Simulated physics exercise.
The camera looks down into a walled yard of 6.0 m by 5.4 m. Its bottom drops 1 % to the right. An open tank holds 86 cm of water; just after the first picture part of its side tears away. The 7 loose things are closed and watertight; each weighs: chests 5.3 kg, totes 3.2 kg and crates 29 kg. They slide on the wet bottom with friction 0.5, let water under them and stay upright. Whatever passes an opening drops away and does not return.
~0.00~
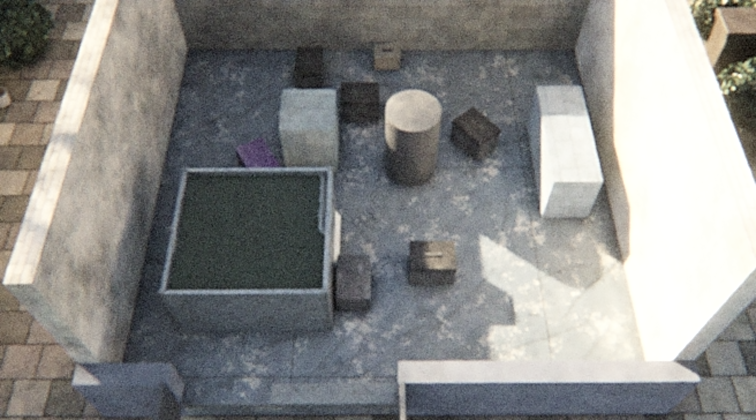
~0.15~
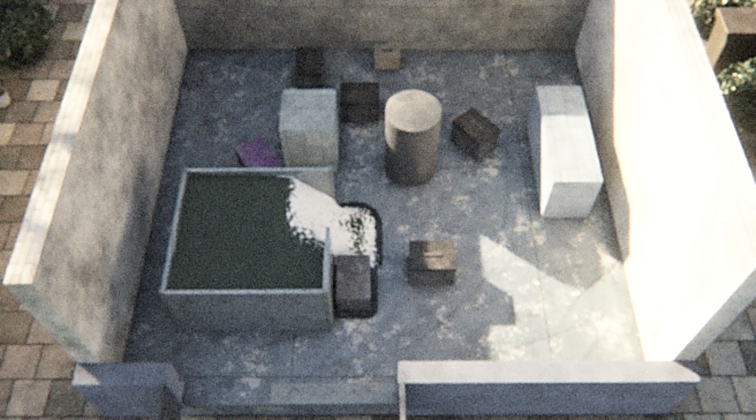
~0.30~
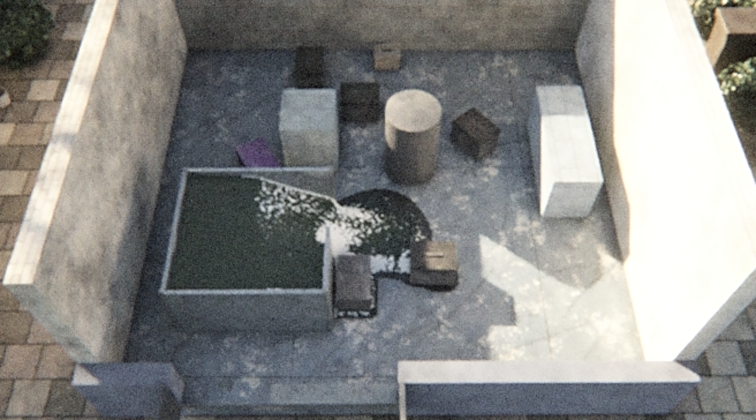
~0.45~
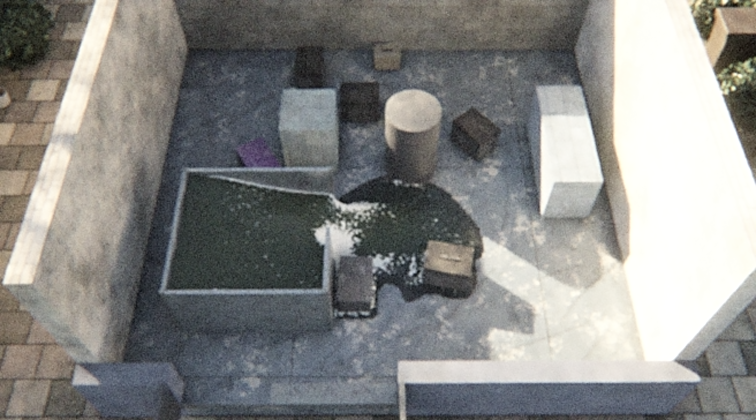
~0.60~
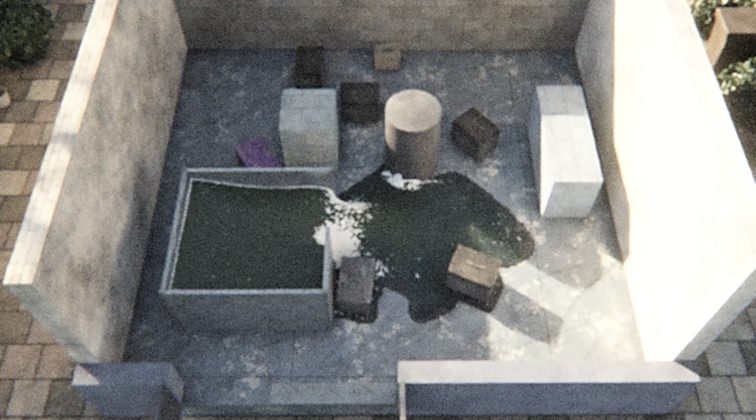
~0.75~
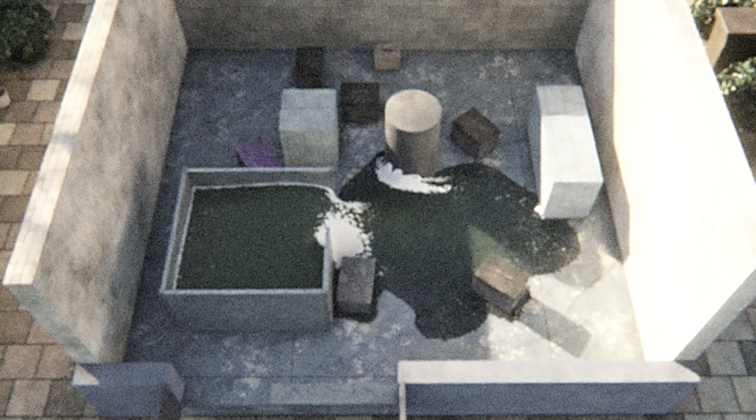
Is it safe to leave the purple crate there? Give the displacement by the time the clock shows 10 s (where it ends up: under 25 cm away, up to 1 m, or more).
Purple crate holds its place.
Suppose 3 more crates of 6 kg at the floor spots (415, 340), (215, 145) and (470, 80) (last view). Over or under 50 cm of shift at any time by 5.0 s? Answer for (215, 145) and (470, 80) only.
In that order: Short of it, over.
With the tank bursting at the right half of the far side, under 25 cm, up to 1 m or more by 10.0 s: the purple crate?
In that case the purple crate travels far.
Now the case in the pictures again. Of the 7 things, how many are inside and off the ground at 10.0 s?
I count 5.
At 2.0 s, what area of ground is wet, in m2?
Roughly 19 m2.
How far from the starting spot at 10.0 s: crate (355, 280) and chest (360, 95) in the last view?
In that order: 100 cm, 200 cm.
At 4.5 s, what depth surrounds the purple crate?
Roughly 0 cm.
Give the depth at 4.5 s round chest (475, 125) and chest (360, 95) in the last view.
Roughly 7 and 5 cm.
After 2.0 s the purple crate is near (258, 157), 0.0 m from its start, aground; 0 of 7 are out; 1 afloat.
After 4.5 s the purple crate is near (258, 157), 0.0 m from its start, aground; 0 of 7 are out; 5 afloat.
After 7.0 s the purple crate is near (258, 157), 0.0 m from its start, aground; 0 of 7 are out; 4 afloat.
After 10.0 s the purple crate is near (258, 157), 0.0 m from its start, aground; 0 of 7 are out; 5 afloat.
